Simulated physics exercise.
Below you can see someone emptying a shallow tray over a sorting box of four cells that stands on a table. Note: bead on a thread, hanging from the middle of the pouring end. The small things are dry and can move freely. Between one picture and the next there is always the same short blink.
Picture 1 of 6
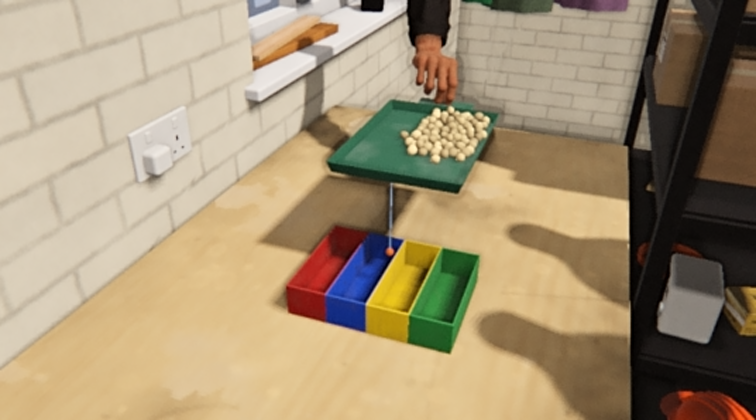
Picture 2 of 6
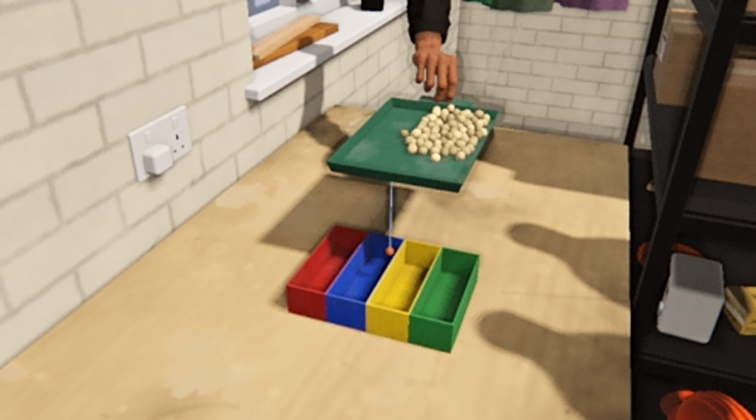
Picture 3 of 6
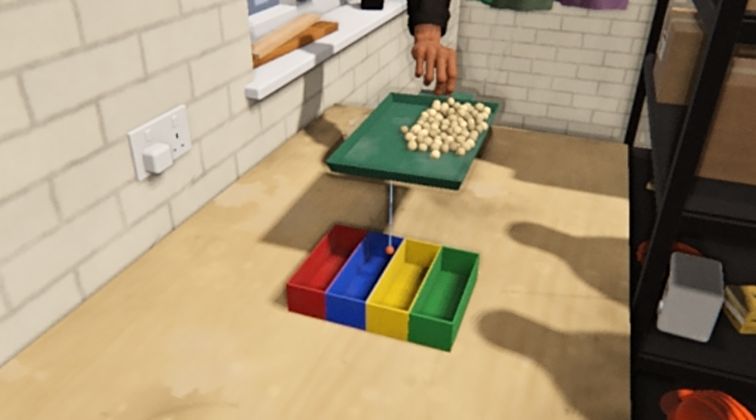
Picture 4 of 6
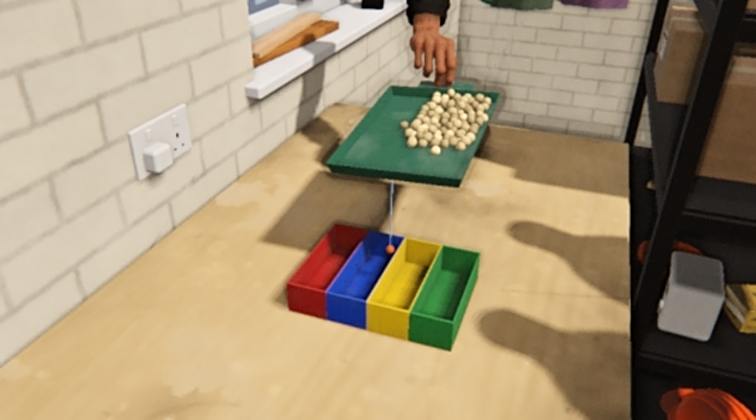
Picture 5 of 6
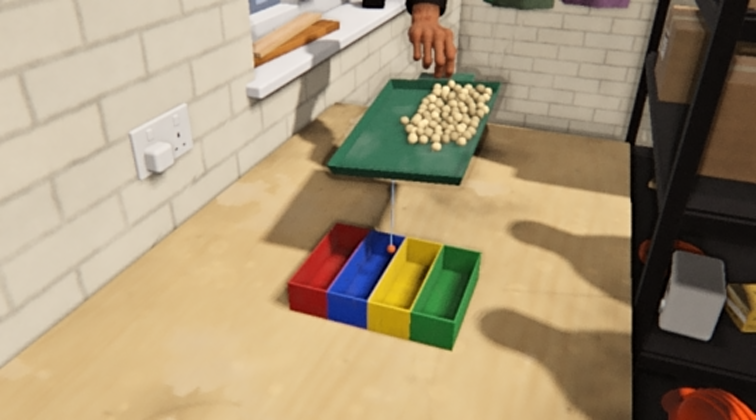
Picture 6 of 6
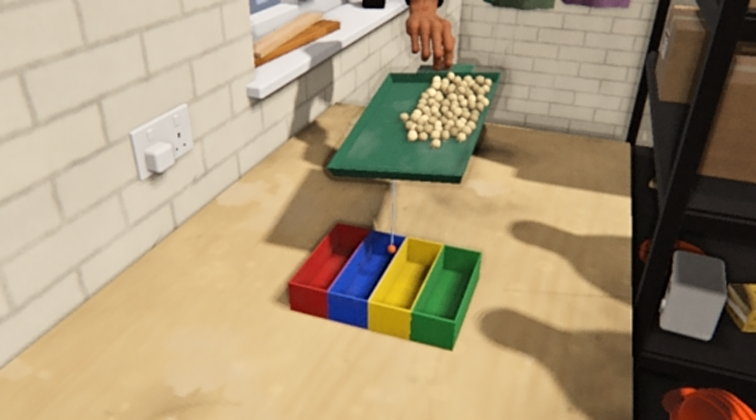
A hand at the far side of a green tray of macadamia nuts slowly raised that end, tilting the tray a little toward the red, blue, yellow and green cells, while the nuts stayed heaped together.
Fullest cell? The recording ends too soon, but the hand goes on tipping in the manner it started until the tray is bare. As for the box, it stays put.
Red.
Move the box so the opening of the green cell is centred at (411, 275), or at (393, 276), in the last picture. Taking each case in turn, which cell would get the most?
You'd see the blue cell win the first time and the blue cell win the second.
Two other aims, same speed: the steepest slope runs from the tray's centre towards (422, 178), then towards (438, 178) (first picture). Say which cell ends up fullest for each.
The green cell, then the green one.
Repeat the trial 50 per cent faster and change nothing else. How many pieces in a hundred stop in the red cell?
Around 60 percent.
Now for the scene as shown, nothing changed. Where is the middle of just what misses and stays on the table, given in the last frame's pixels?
My estimate puts the centre near (285, 274).
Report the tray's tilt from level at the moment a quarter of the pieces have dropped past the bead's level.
70°.
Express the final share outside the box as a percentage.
Close to 20 percent, I reckon.
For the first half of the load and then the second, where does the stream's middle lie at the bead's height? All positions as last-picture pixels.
Earlier portion about (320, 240); later portion about (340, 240).
Shortly afterwards, tray tipped steeply; the bulk on the tray; only a few in the red cell; a little falling or outside the box.
Next, tray tipped right over; the bulk on the tray; a little in the red cell; a little in the blue cell; only a few in the yellow cell; a little falling or outside the box.
Some moments later, tray tipped past a quarter turn; near half in the red cell; near a quarter in the blue cell; only a few in the yellow cell; near a quarter falling or outside the box.
In the end, tray tipped past a quarter turn; near half in the red cell; near a quarter in the blue cell; only a few in the yellow cell; none at all in the green cell; near a quarter outside the box.
